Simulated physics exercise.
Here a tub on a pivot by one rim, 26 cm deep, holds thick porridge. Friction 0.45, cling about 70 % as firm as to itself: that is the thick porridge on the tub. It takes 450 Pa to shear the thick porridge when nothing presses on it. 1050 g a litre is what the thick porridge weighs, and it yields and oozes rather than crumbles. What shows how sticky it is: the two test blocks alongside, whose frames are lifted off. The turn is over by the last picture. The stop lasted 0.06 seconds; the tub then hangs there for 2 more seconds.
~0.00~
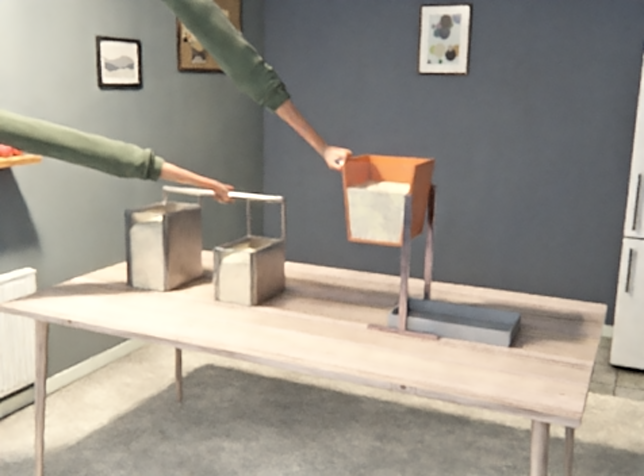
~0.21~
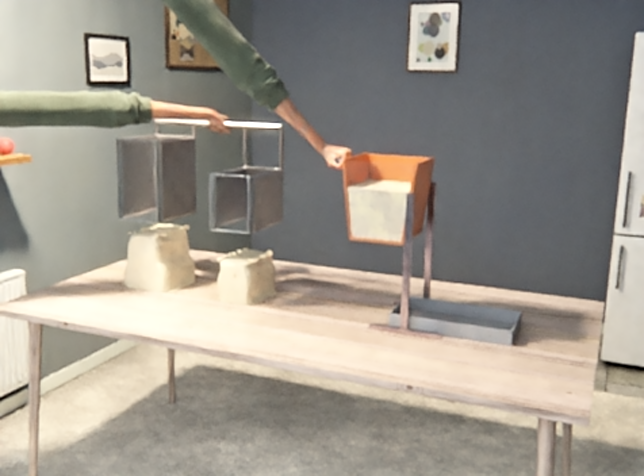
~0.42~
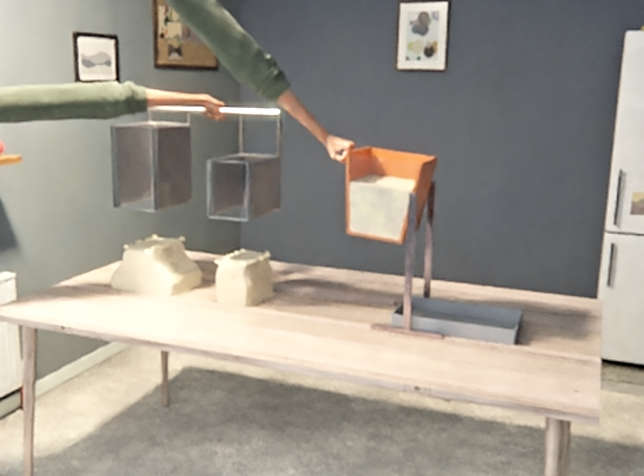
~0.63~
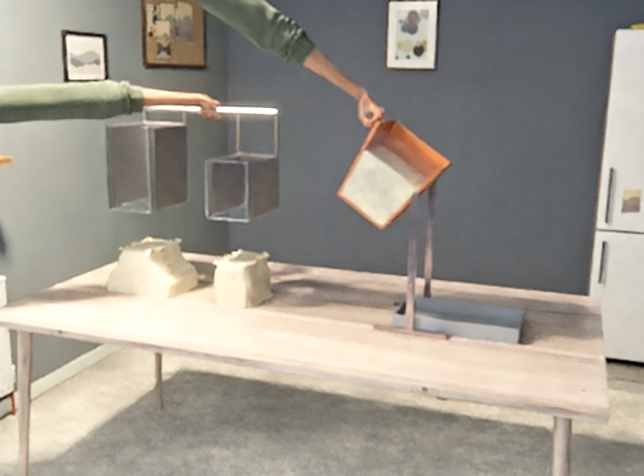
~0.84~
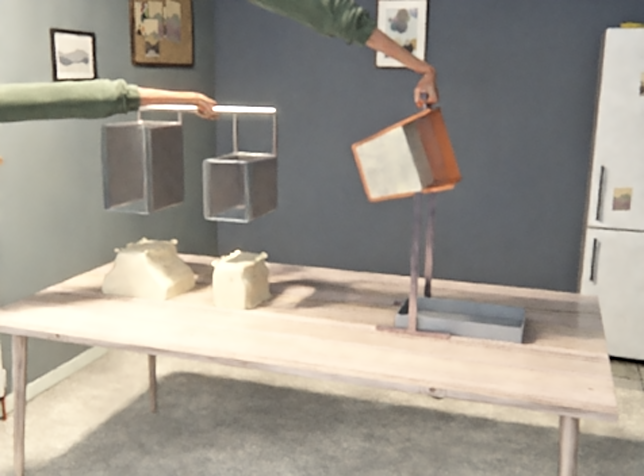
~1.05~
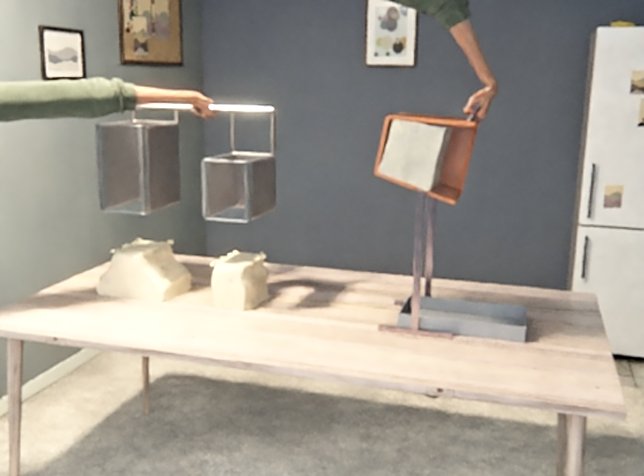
We see one hand lift two open metal casings off pale blocks on a wooden table, the left block slumping more, then another hand swing an orange tub of thick pale porridge over to the right on its stand.
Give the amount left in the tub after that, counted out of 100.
0 %.
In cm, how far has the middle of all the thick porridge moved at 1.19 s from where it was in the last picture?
About 5 cm.
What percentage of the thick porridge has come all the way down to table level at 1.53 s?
0 per cent.
By 1.19 s, the tub is at 100 degrees and holds 100 %.
By 1.36 s, the tub is at 100 degrees and holds 71 %.
By 1.53 s, the tub is at 100 degrees and holds 38 %.
By 1.70 s, the tub is at 100 degrees and holds 17 %.
By 3.05 s, at the end, the tub is at 100 degrees and holds 0 %.
